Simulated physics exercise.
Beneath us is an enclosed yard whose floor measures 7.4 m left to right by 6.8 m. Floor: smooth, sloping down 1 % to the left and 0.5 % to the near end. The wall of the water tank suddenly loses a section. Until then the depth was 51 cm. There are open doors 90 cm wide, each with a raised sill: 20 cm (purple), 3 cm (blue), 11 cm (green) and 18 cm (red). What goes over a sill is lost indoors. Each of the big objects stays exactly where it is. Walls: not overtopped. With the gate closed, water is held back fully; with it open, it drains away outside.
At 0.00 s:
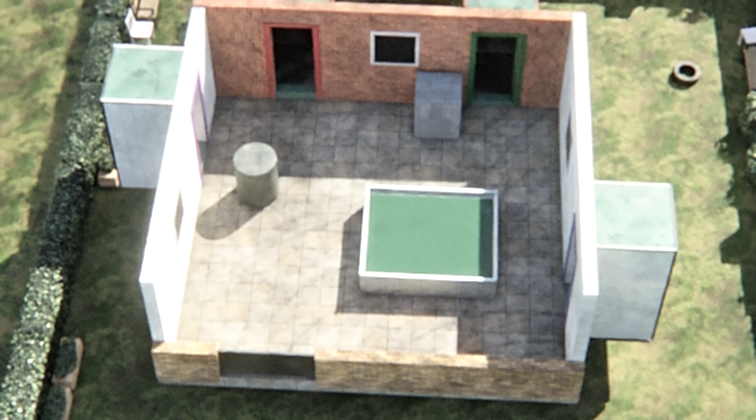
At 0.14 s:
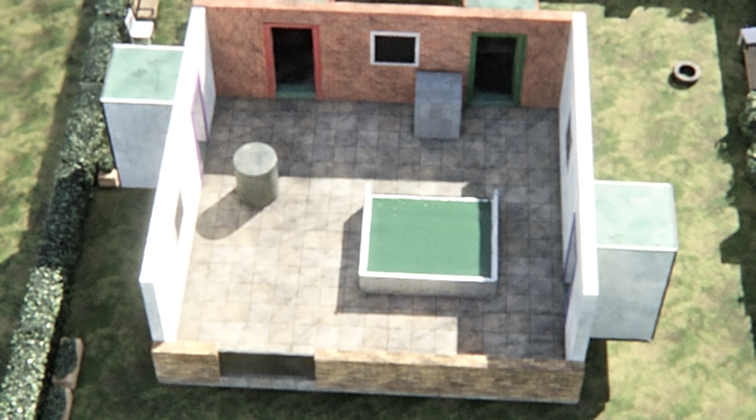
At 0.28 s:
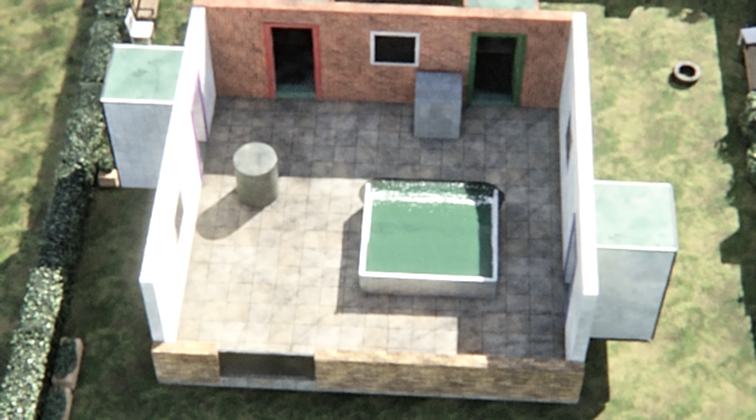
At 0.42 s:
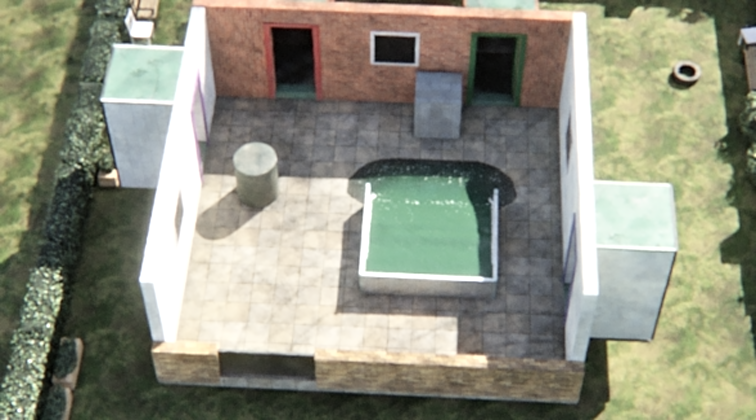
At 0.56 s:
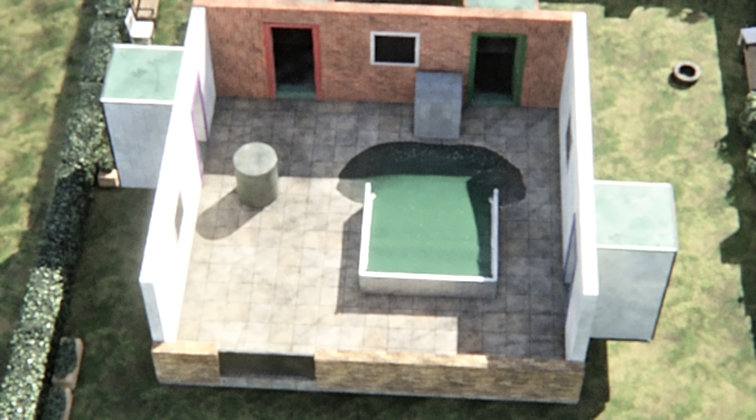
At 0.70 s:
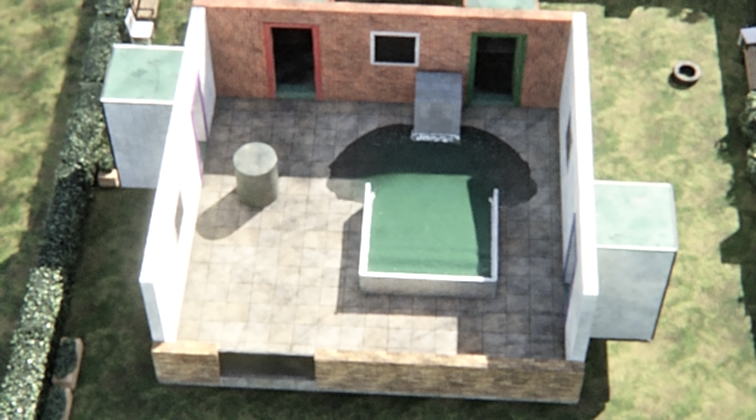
The clip shows a walled, tiled yard from above, where a rectangular tank of green water loses its far wall and water pours out, spreading in a widening dark pool across the floor toward the brick wall's doorways.
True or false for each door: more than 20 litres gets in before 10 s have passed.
Purple door false, blue door false, green door true, red door false.
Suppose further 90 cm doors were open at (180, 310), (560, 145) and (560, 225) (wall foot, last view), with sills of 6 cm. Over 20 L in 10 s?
Well, the first is on the low side, the second is on the high side, and the third is on the low side.
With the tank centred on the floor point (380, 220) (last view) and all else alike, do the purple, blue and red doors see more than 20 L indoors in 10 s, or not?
Measured against that limit, purple comes out short of it, blue short of it and red short of it.
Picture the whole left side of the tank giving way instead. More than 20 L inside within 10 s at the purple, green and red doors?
Compared with the limit, purple is lower, green is lower and red is lower.
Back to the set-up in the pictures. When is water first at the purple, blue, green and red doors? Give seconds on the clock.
Purple: 3.2 s; blue: 4.5 s; green: 1.0 s; red: 1.8 s.
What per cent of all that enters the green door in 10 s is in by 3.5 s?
75 percent or so by then.
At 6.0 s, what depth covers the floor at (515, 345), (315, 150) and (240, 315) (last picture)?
3, 4 and 2 cm, respectively.
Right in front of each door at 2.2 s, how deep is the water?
In cm: Purple 0, blue 0, green 20, red 13.
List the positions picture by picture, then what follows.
In the first picture, the water tank at (430, 234) is whole and still, 51 cm deep.
In the second picture, water pours out on the water tank's far side and has run 1.3 m, to a hidden place; typically 10 cm deep outside, 51 cm at the water tank's back.
In the third picture, water pours out on the water tank's far side and has run 1.4 m, to (499, 196); typically 10 cm deep outside, 51 cm at the water tank's back.
In the fourth picture, the front is at (508, 182), 1.7 m from the gap on the water tank's far side; 3.3 m2 of floor is under water; 51 cm left at the back of the water tank.
In the fifth picture, the front is at (358, 159), 2.0 m from the gap on the water tank's far side; 4.8 m2 of floor is under water; 51 cm left at the back of the water tank.
In the sixth picture, water pours out on the water tank's far side and has run 2.3 m, to (375, 133); typically 6 cm deep outside, 49 cm at the water tank's back.
After 1.4 s water covers 25 % of the floor and is deepest (36 cm) near (431, 146); purple door not reached, blue door not reached, green door 9 cm at the sill, 4 L in, red door not reached.
After 2.2 s water covers 30 % of the floor and is deepest (34 cm) near (559, 112); purple door not reached, blue door not reached, green door 20 cm at the sill, 40 L in, red door 13 cm at the sill, 0 L in.
After 3.5 s water covers 35 % of the floor and is deepest (32 cm) near (215, 106); purple door 7 cm at the sill, 0 L in, blue door not reached, green door 17 cm at the sill, 86 L in, red door 14 cm at the sill, 0 L in.
After 6.0 s water covers 70 % of the floor and is deepest (16 cm) near (212, 125); purple door 15 cm at the sill, 0 L in, blue door 3 cm at the sill, 0 L in, green door 11 cm at the sill, 112 L in, red door 7 cm at the sill, 0 L in.
After 10.0 s water covers 95 % of the floor and is deepest (12 cm) near (373, 372); purple door 9 cm at the sill, 0 L in, blue door 4 cm at the sill, 0 L in, green door 4 cm at the sill, 113 L in, red door 8 cm at the sill, 0 L in.
